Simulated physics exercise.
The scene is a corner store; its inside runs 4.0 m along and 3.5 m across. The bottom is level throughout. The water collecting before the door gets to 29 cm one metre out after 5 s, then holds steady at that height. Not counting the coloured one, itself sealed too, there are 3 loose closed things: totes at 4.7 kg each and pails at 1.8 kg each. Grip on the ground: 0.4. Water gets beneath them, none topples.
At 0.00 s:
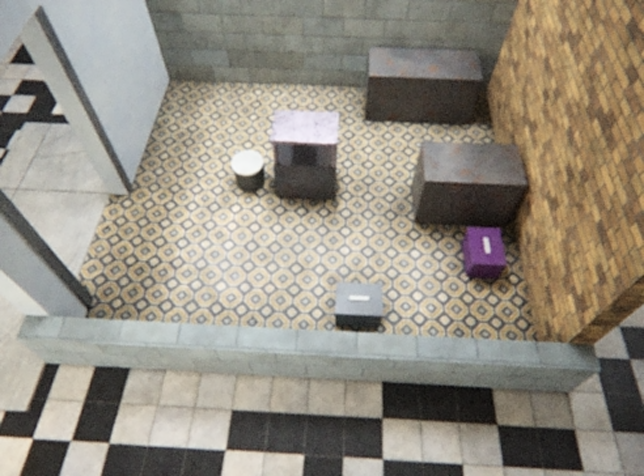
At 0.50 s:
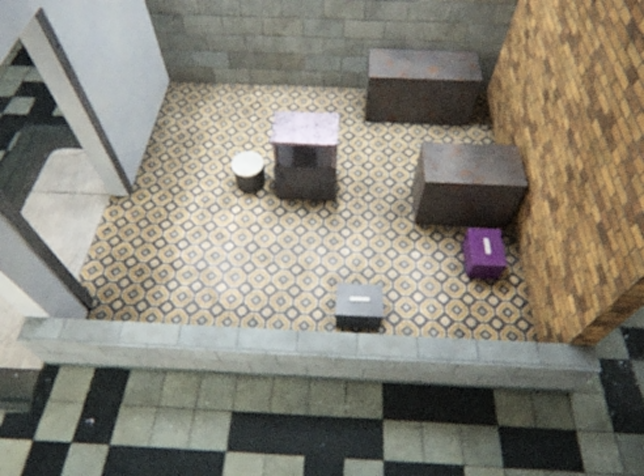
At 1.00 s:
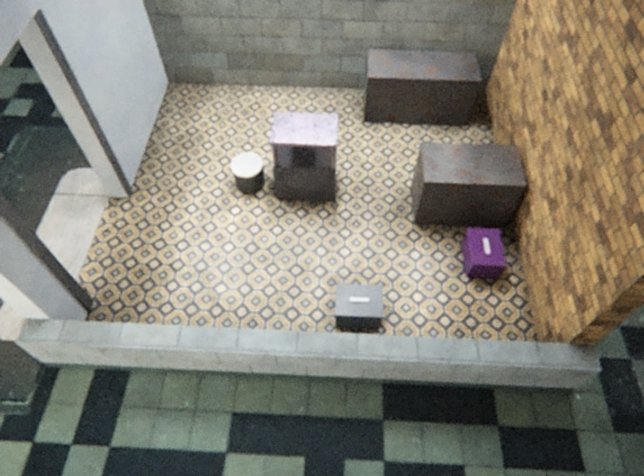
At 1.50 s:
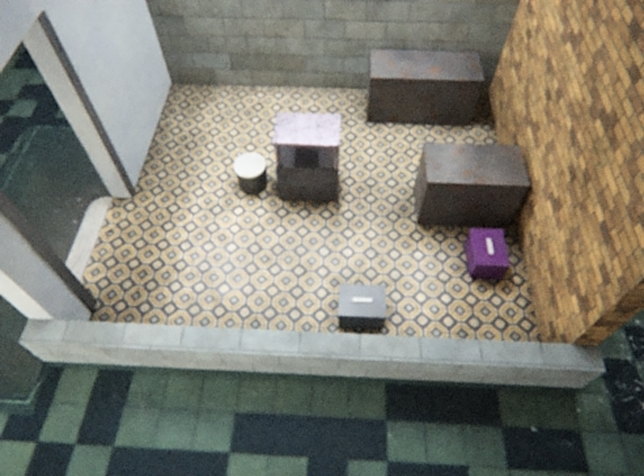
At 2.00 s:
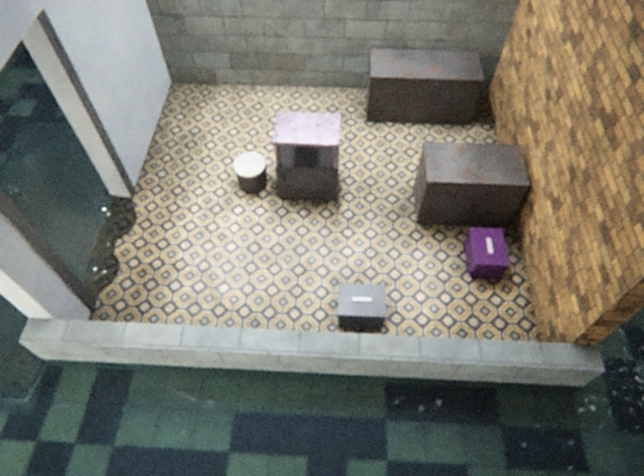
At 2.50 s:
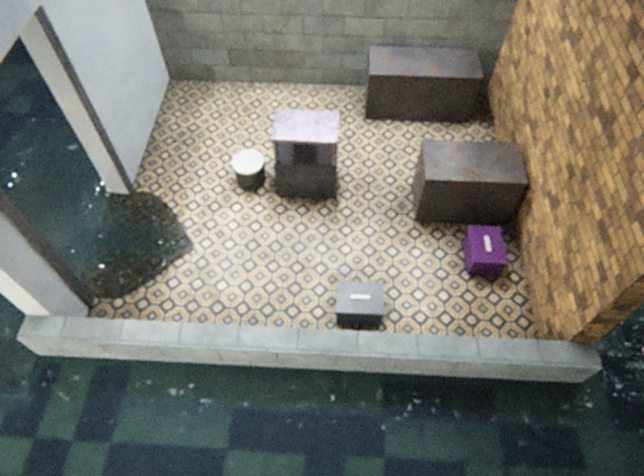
Dark water spreading over the checkered floor outside a small walled store, then creeping in through the left doorway onto patterned tiles.
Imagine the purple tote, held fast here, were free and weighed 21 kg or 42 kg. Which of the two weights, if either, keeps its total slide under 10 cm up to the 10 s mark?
Only the heavier one.
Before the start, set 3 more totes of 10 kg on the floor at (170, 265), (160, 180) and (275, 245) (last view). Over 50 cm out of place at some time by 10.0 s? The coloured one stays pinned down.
The first comes out above the threshold, the second below the threshold, the third above the threshold.
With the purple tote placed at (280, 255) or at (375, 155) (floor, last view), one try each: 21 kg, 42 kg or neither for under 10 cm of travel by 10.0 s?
The first time the greater option is needed; the second time the greater option is needed.
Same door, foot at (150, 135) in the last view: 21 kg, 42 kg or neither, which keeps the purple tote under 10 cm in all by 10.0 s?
In that case only the higher weight holds it.
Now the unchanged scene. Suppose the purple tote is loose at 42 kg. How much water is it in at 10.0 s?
Around 21 cm.
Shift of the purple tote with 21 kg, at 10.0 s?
30 cm.
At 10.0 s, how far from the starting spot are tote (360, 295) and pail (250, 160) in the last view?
First 140 cm, then 80 cm.
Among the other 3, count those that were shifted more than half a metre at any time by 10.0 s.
The answer here is 2.
After 3.5 s the purple tote would be 0 cm from its start with 21 kg and 0 cm from its start with 42 kg; 0 cm of water round it then.
After 4.5 s the purple tote would be 0 cm from its start with 21 kg and 0 cm from its start with 42 kg; 0 cm of water round it then.
After 7.0 s the purple tote would be 12 cm from its start with 21 kg and 0 cm from its start with 42 kg; 21 cm of water round it then.
After 10.0 s the purple tote would be 28 cm from its start with 21 kg and 0 cm from its start with 42 kg; 21 cm of water round it then.
